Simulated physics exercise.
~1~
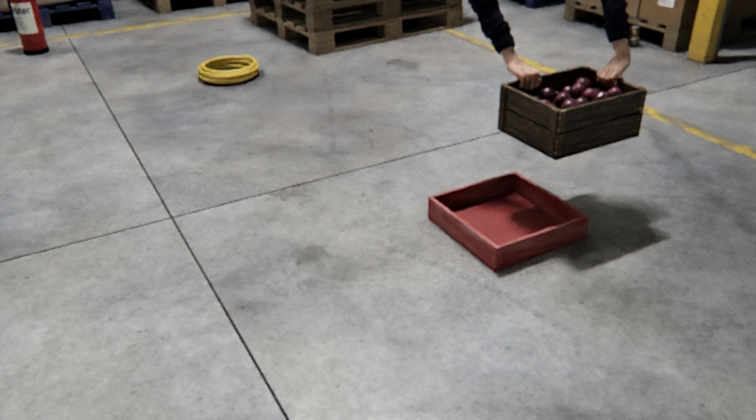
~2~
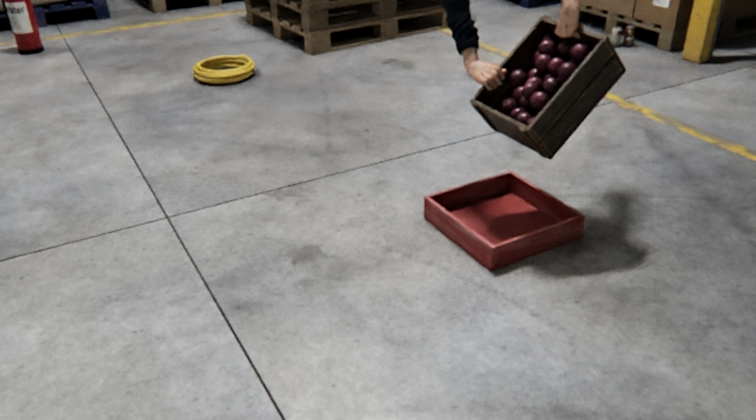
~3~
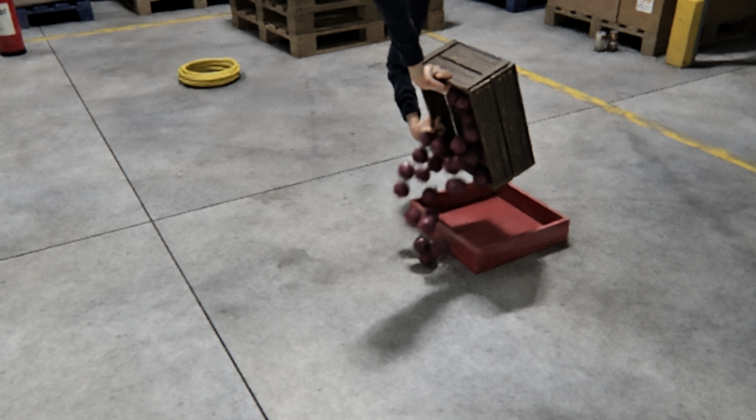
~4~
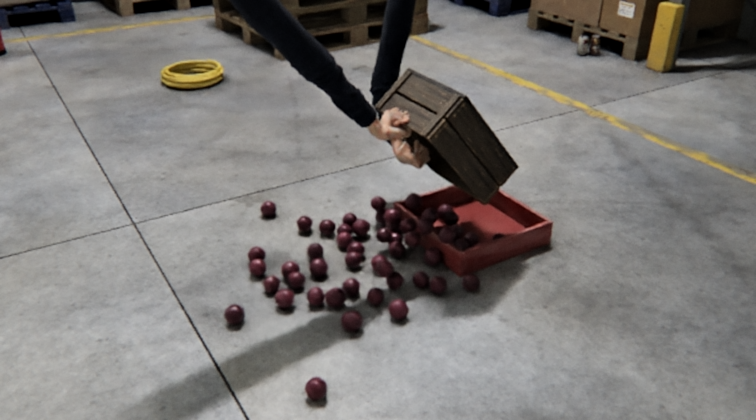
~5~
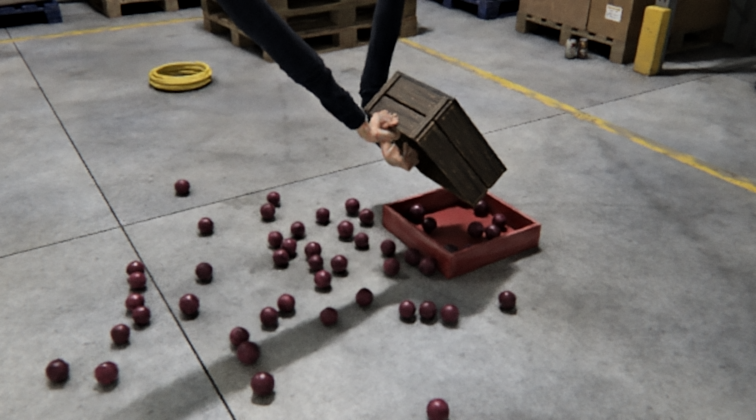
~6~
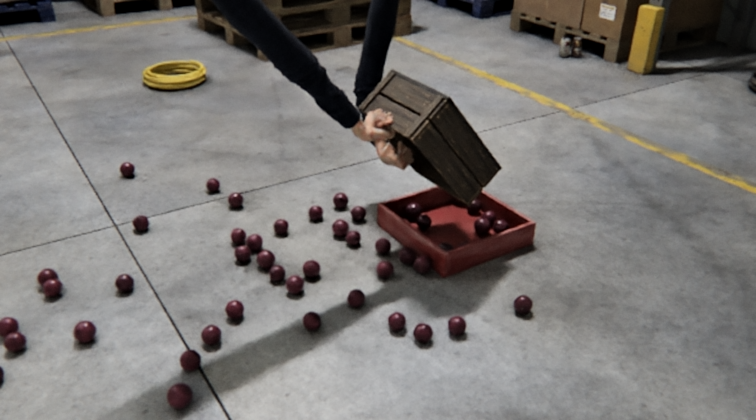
We see two hands lift and tip a dark crate of red onions over an empty red box on a concrete floor; most spill past its left side and roll across the floor, while a few land in the box, the emptied crate still held tilted above.
